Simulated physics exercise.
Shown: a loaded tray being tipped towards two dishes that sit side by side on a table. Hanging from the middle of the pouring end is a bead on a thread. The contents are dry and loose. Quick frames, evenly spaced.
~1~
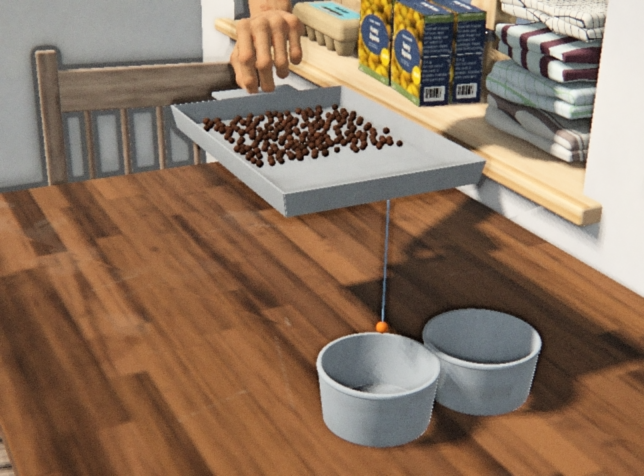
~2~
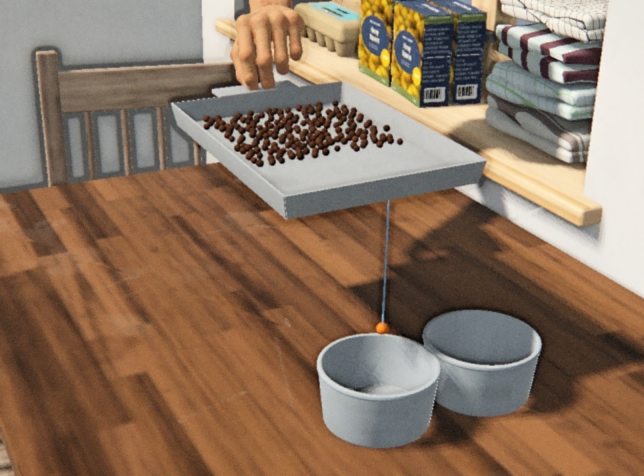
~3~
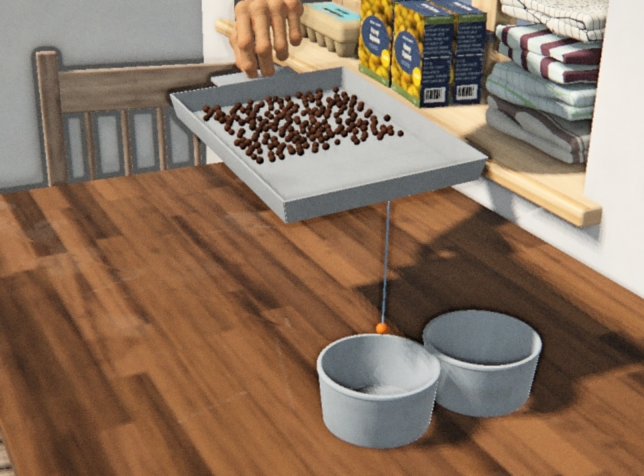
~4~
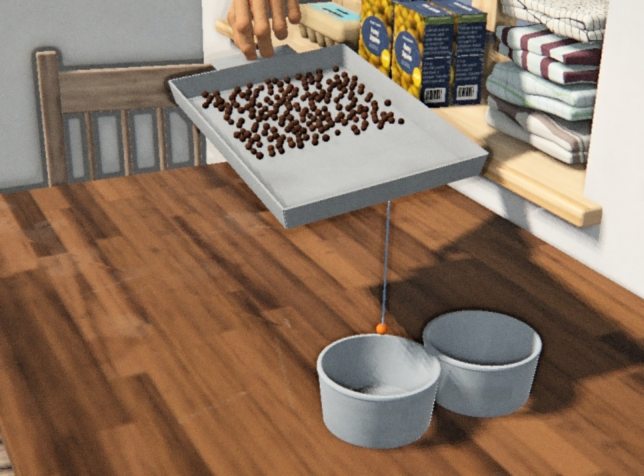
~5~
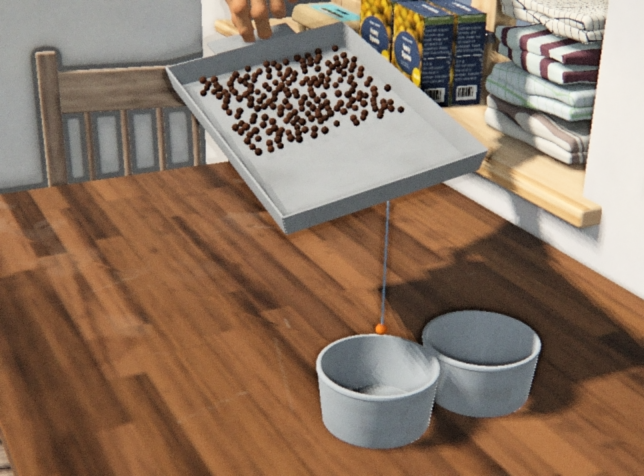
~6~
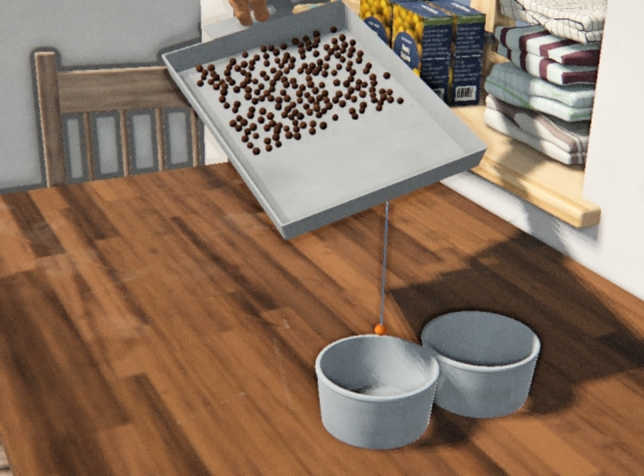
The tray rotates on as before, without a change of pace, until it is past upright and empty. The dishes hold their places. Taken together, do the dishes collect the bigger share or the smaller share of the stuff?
I expect the catch to be short of a majority.
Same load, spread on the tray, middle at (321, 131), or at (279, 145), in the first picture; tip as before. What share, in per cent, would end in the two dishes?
From the first start you get 0 in a hundred, from the second 10 in a hundred.
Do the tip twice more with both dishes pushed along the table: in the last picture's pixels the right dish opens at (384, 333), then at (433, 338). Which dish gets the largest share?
So: The one further left first, and the one further left second.
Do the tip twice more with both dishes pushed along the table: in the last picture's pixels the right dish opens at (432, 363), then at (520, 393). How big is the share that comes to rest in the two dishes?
Around 50 % followed by around 0 %.
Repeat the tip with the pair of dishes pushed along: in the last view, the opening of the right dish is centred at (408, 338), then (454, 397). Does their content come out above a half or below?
For the earlier try a larger portion is kept, for the later one a smaller portion.
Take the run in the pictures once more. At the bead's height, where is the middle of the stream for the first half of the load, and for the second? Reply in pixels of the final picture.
It goes through near (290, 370) first, then near (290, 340).
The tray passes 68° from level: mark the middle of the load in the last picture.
I'd mark it close to (293, 238).
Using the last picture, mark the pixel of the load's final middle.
I'd put the middle somewhere around (277, 445).
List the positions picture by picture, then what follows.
Corners of the pouring end at (287, 191) and (479, 159), level; middle of the load at (298, 133), allspice berries; left dish at (408, 414); right dish at (514, 384); bead on its thread at (382, 328), in the first picture.
Corners of the pouring end at (287, 193) and (480, 159), level; middle of the load at (298, 131), in the second picture.
Corners of the pouring end at (287, 198) and (480, 156), tipped barely, lowest at the left corner; middle of the load at (298, 122), in the third picture.
Corners of the pouring end at (286, 206) and (481, 152), tipped a little, lowest at the left corner; middle of the load at (298, 109), in the fourth picture.
Corners of the pouring end at (285, 213) and (480, 148), tipped clearly, lowest at the left corner; middle of the load at (297, 96), in the fifth picture.
Corners of the pouring end at (285, 220) and (480, 146), tipped clearly, lowest at the left corner; middle of the load at (295, 86); left dish at (407, 417); right dish at (512, 387), in the sixth picture.
Soon, tray tipped steeply; about two thirds on the tray; a stray few outside both; about a quarter in the air.
A while on, tray tipped past a quarter turn; about a quarter on the tray; a stray few in the left dish; about two thirds outside both; a small part in the air.
Towards the end, tray tipped past a quarter turn; a small part in the left dish; nearly all outside both.
Finally, tray tipped past a quarter turn; a small part in the left dish; none in the right dish; nearly all outside both.
